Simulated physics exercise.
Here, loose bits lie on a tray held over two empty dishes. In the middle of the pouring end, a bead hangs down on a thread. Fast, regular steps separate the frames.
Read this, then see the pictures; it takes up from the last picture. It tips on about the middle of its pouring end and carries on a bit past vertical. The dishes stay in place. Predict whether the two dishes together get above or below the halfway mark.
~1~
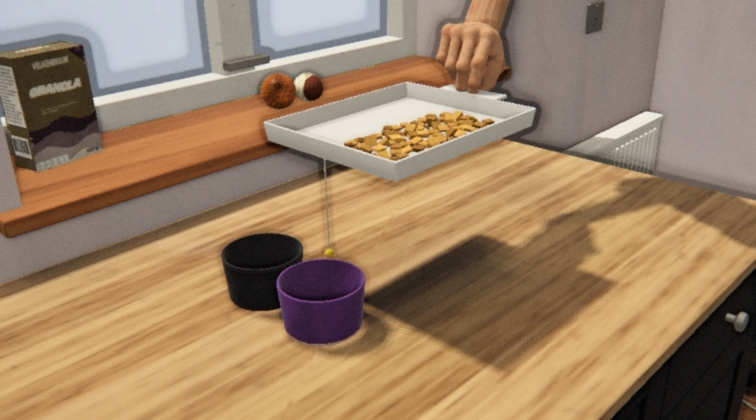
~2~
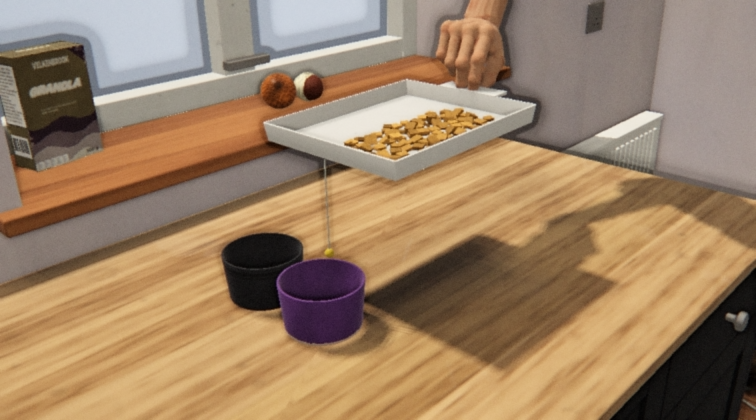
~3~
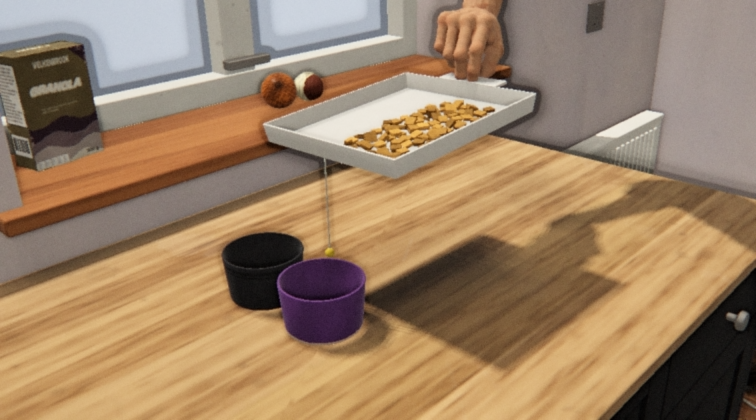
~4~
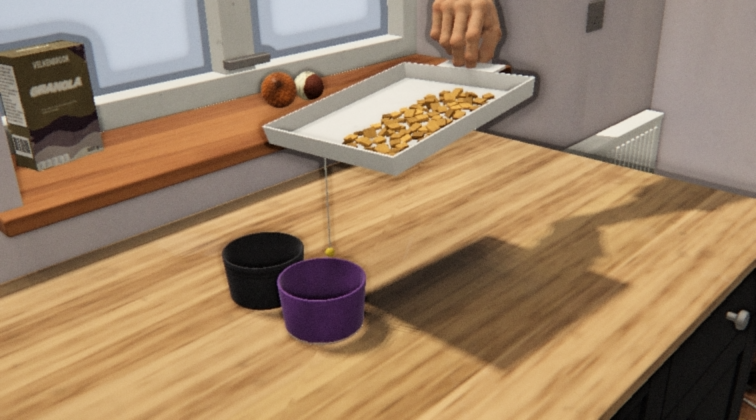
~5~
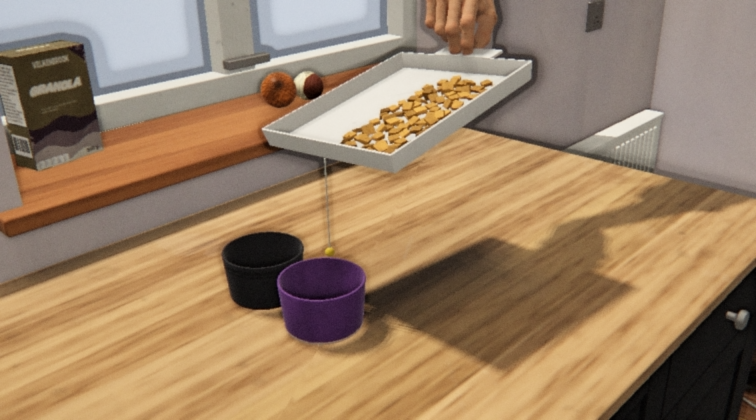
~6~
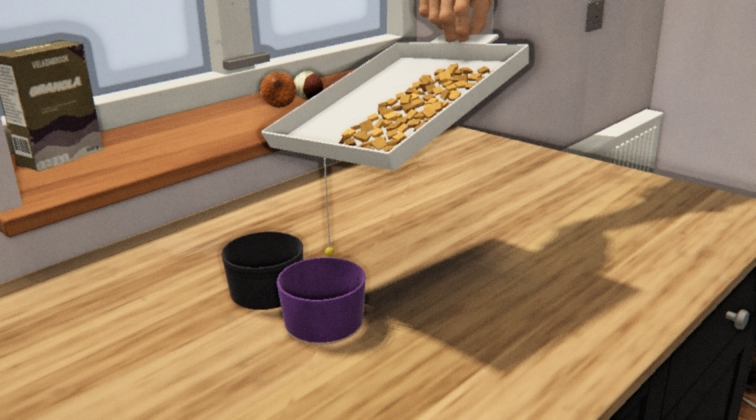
Above.
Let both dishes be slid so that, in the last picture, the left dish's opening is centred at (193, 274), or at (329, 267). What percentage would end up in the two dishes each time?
Trial 1: 0 percent; trial 2: 10 percent.
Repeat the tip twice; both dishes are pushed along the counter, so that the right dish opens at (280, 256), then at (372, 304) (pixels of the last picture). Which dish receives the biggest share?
Trial one goes to the right of the two, trial two to the left of the two.
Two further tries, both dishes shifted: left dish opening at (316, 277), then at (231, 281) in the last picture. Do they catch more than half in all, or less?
A minority, then a minority.
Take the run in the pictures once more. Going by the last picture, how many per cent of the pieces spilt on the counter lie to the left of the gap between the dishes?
Around 60 per cent, I reckon.
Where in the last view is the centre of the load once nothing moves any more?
The centre ends up roughly at (270, 287).
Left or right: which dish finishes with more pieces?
I'd say more ends in the left-side one.
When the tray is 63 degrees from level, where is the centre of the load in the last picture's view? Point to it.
The middle of the pieces sits at roughly (315, 131).
Just after the last frame, tray tipped steeply; every one on the tray.
A moment on, tray tipped past a quarter turn; the larger part on the tray; just a few in the right dish; about a tenth in the left dish; just a few outside both; about a tenth in the air.
Further on, tray tipped past a quarter turn; about a tenth in the right dish; roughly two thirds in the left dish; about a tenth outside both.
When it is over, tray tipped past a quarter turn; about a tenth in the right dish; roughly two thirds in the left dish; about a tenth outside both.
